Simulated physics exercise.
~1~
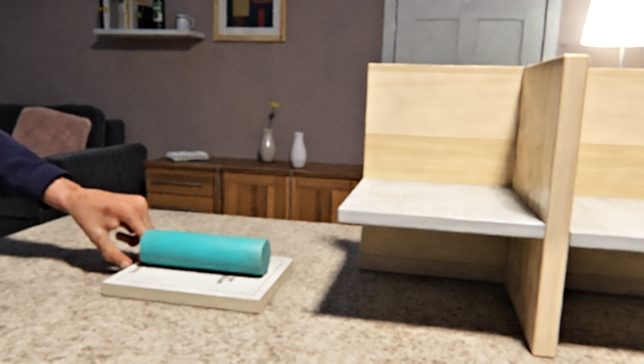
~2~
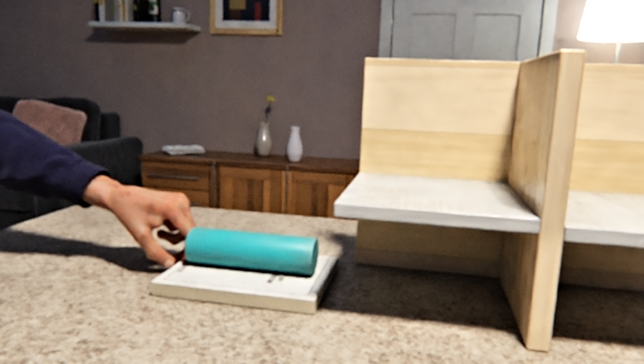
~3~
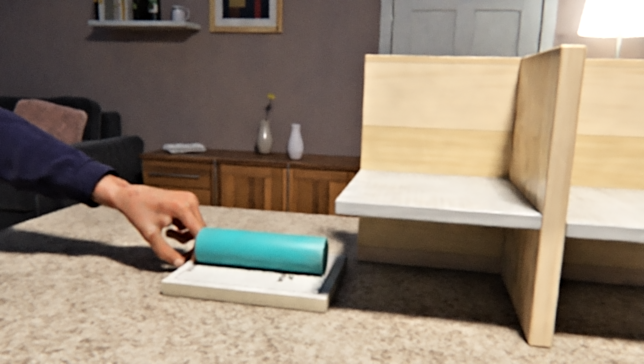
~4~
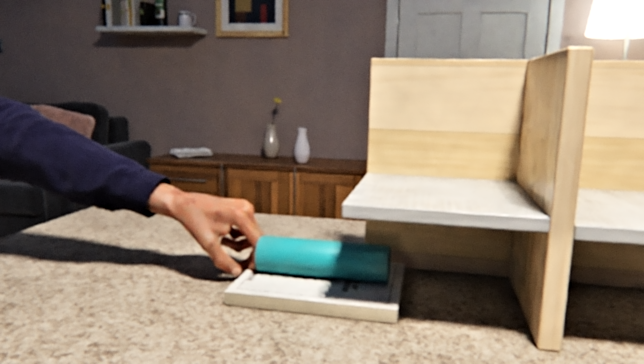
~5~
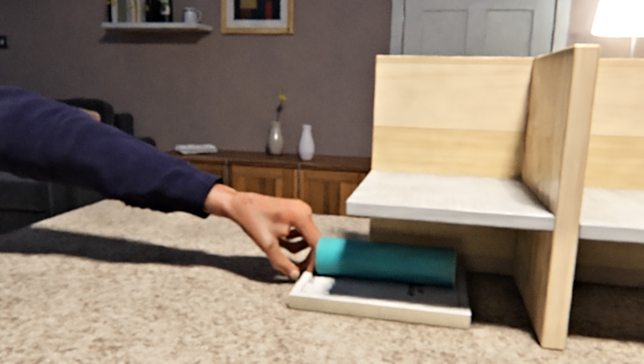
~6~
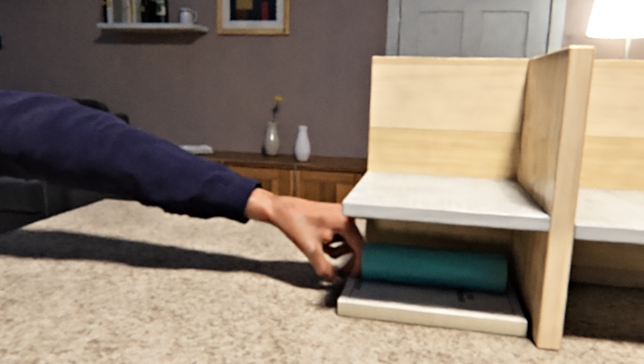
A white book carrying a turquoise cylinder is slid right by a hand beneath a low shelf.
